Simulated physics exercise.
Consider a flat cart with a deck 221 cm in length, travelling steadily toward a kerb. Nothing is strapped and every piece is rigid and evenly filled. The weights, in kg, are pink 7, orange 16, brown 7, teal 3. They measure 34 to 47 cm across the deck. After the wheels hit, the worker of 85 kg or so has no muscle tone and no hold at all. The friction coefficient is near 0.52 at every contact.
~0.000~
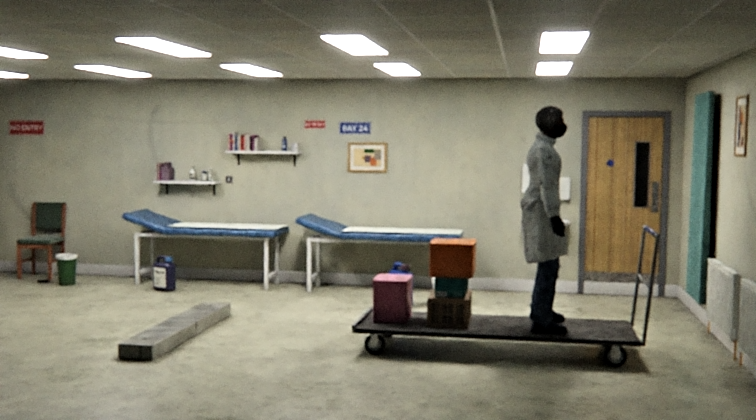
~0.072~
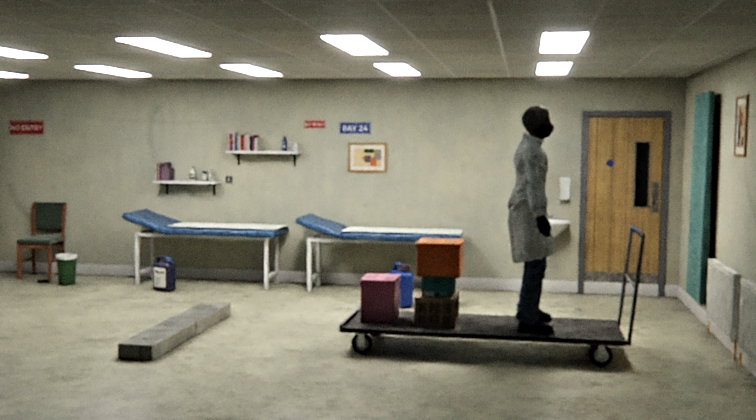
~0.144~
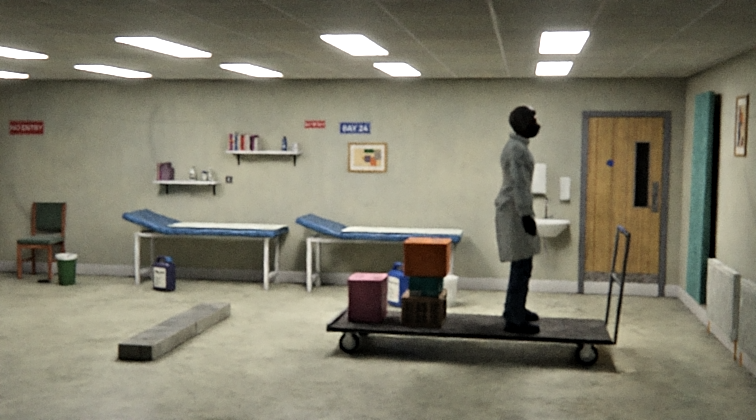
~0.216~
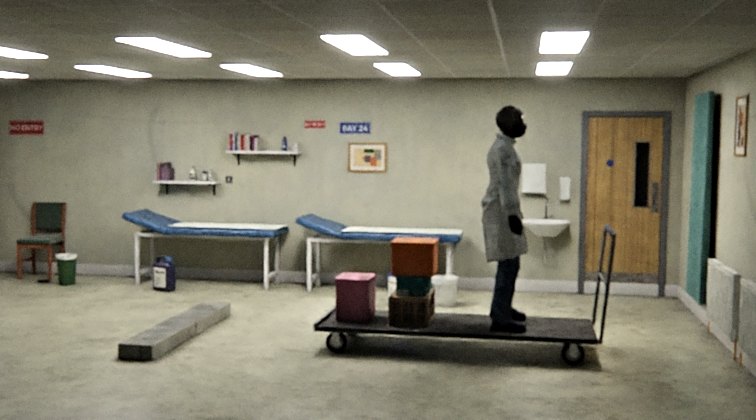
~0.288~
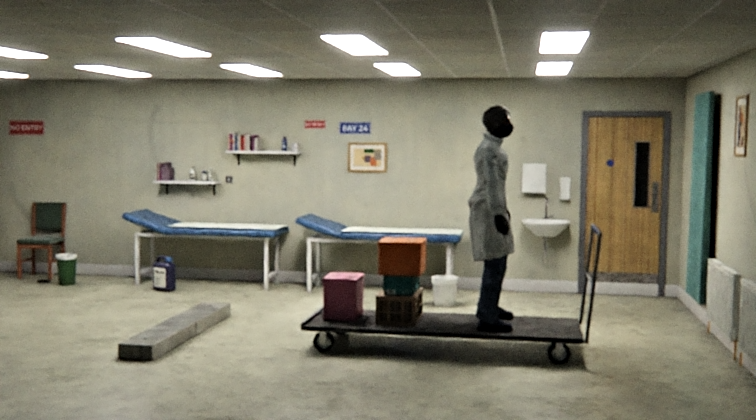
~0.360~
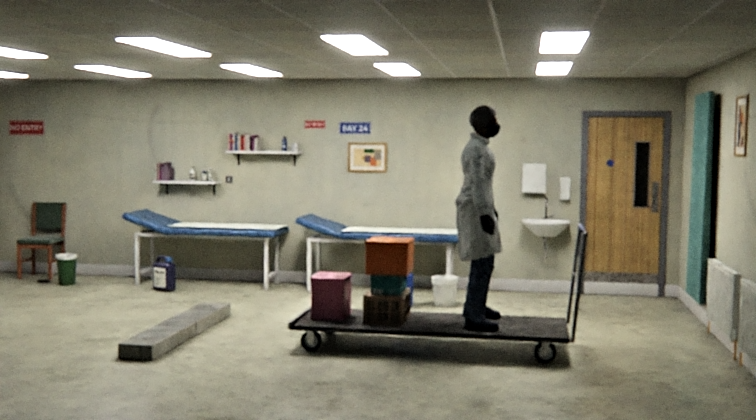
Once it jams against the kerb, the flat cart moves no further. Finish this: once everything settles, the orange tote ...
Once everything settles, the orange tote is still on the deck.
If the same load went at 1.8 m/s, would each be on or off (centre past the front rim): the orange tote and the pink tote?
I'd expect orange to come away and pink to come away.
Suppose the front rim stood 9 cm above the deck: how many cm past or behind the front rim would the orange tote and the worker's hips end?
Then orange 30 behind, hips 90 behind.
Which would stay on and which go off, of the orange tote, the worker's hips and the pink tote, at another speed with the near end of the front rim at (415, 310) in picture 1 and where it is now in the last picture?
Then orange off, hips on, pink off.
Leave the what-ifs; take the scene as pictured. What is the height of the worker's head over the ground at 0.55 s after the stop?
100 cm up.
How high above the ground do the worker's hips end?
Around 30 centimetres high.
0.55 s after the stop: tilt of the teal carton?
It leans roughly 0° away from upright.
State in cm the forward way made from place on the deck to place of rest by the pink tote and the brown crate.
I'd put the pink one at around 10 cm and the brown one at around 25 cm.
After 1.06 s the deck stops.
After 1.31 s the orange tote is 53 cm behind the rim, tilted 15°, near (244, 248) in the last picture's view.
After 1.61 s the orange tote is 33 cm behind the rim, tilted 5°, near (223, 251) in the last picture's view.
After 2.06 s the orange tote is 35 cm behind the rim, tilted 0°, near (225, 250) in the last picture's view.
When all is still (3.8 s), nothing is past the rim; behind it, pink tote, orange tote, brown crate, teal carton and the worker's hips.
